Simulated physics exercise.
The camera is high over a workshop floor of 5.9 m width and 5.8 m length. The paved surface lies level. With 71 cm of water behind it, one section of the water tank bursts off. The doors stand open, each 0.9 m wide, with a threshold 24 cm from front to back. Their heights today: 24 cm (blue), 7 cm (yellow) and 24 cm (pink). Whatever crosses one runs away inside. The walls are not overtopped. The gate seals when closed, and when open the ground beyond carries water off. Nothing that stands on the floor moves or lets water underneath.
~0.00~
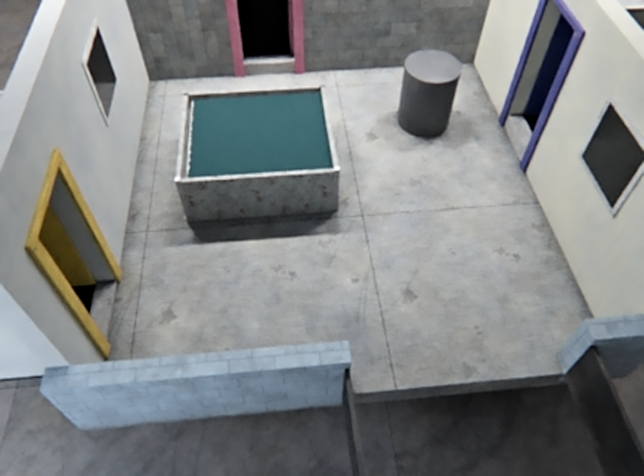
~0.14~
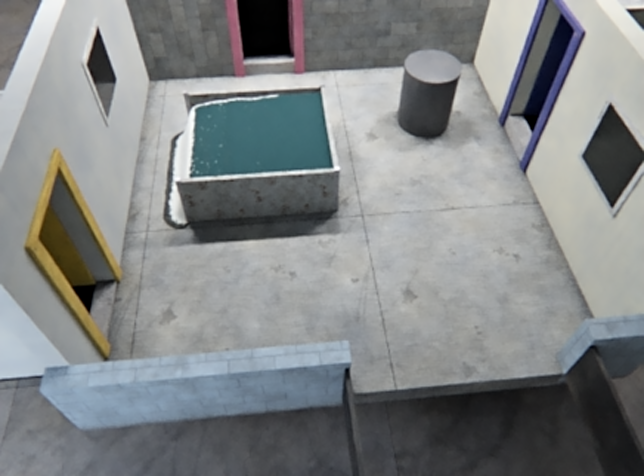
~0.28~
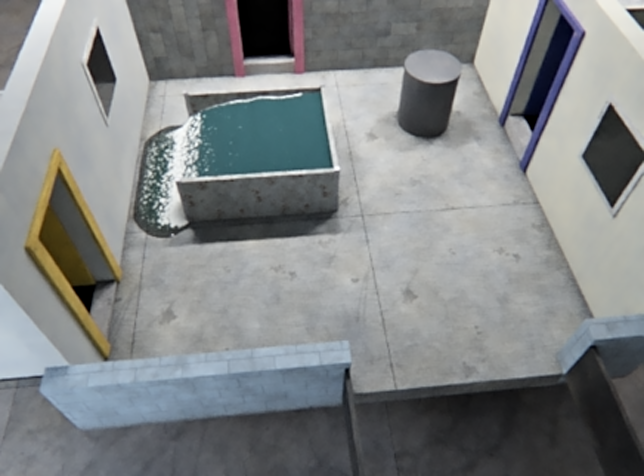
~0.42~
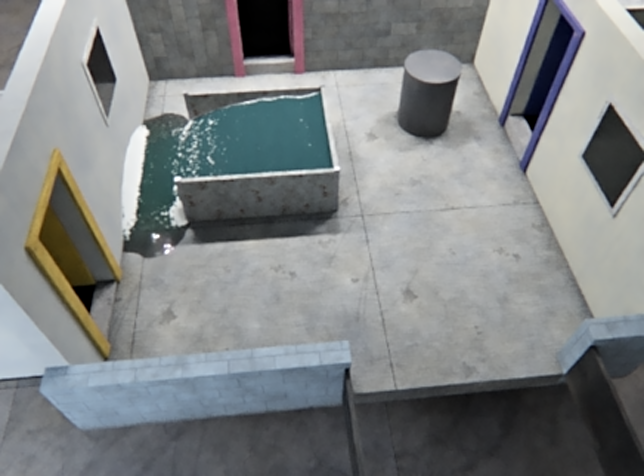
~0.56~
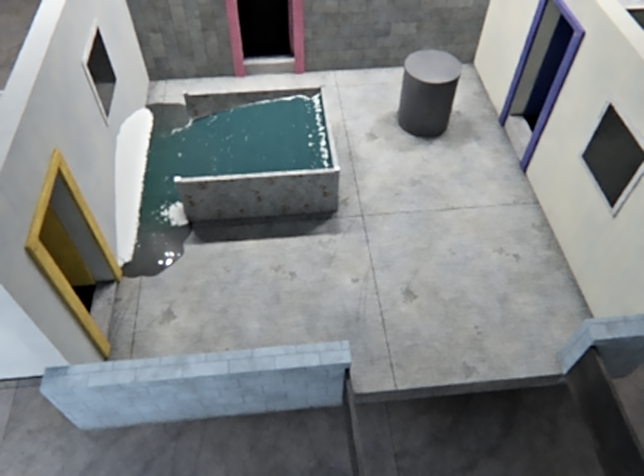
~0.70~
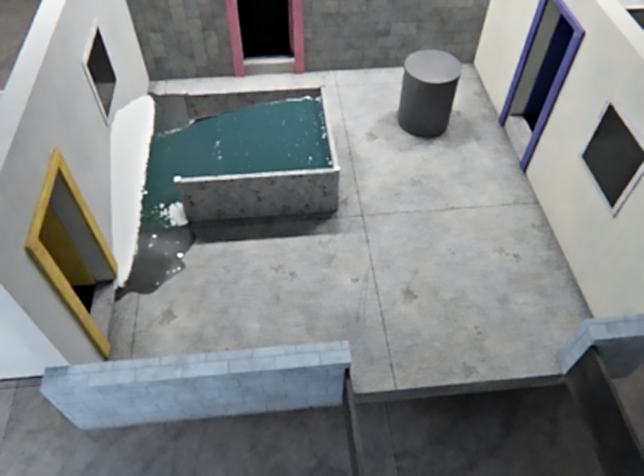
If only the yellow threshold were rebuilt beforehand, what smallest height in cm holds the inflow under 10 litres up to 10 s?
It would have to be roughly 10.5 cm high.
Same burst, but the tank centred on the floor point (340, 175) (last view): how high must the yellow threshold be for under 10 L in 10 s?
Some 16 cm.
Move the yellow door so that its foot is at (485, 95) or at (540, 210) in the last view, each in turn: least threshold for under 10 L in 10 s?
About 16 and 10.5 cm.
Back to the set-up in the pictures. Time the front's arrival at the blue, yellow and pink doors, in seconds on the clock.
Blue 4.0 s, yellow 0.8 s, pink 1.6 s.
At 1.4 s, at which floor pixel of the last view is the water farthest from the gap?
Near (100, 396).
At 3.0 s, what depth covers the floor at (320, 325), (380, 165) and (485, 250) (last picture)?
In that order: 7, 0 and 0 cm.
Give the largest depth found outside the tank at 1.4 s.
Up to some 51 cm.
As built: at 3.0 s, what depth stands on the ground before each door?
In cm: Blue 0, yellow 9, pink 12.
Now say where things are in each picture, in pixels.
The first picture shows the water tank at (257, 134) is whole and still, 71 cm deep; the yellow door at (84, 266) is dry.
In the second picture, the front is at (171, 219), 0.3 m from the gap at (191, 160); 0.4 m2 of floor is wet, 71 cm left at the back.
In the third picture, water pours out at (192, 163) and has run 0.7 m, to (141, 218); about 13 cm deep outside, 71 cm at the back.
In the fourth picture, water pours out at (192, 165) and has run 1.0 m, to (124, 246); about 16 cm deep outside, 70 cm at the back.
In the fifth picture, the front is at (120, 272), 1.2 m from the gap at (192, 165); 2.4 m2 of floor is wet, 62 cm left at the back.
In the sixth picture, the front is at (116, 295), 1.5 m from the gap at (192, 165); 2.5 m2 of floor is wet, 60 cm left at the back; the yellow door at (84, 266), 2.5 m from the gap, is still 0.3 m from the nearest water.
After 1.4 s water covers 20 % of the floor, deepest (51 cm) near (146, 184); 11 cm at the yellow door, 0 litres in over its 7 cm threshold.
After 3.0 s water covers 55 % of the floor, deepest (30 cm) near (148, 94); 9 cm at the yellow door, 13 litres in over its 7 cm threshold.
After 10.0 s water covers 100 % of the floor, deepest (12 cm) near (333, 78); 5 cm at the yellow door, 36 litres in over its 7 cm threshold.
At the yellow door as built, the water arrived by 0.8 s and peaked near 12 cm at 1.8 s.
Run again over the same 10 s with other heights there, 16 litres in over 9.5 cm, 4 litres over 13 cm. The limit of 10 litres is kept from about 10.5 cm up.
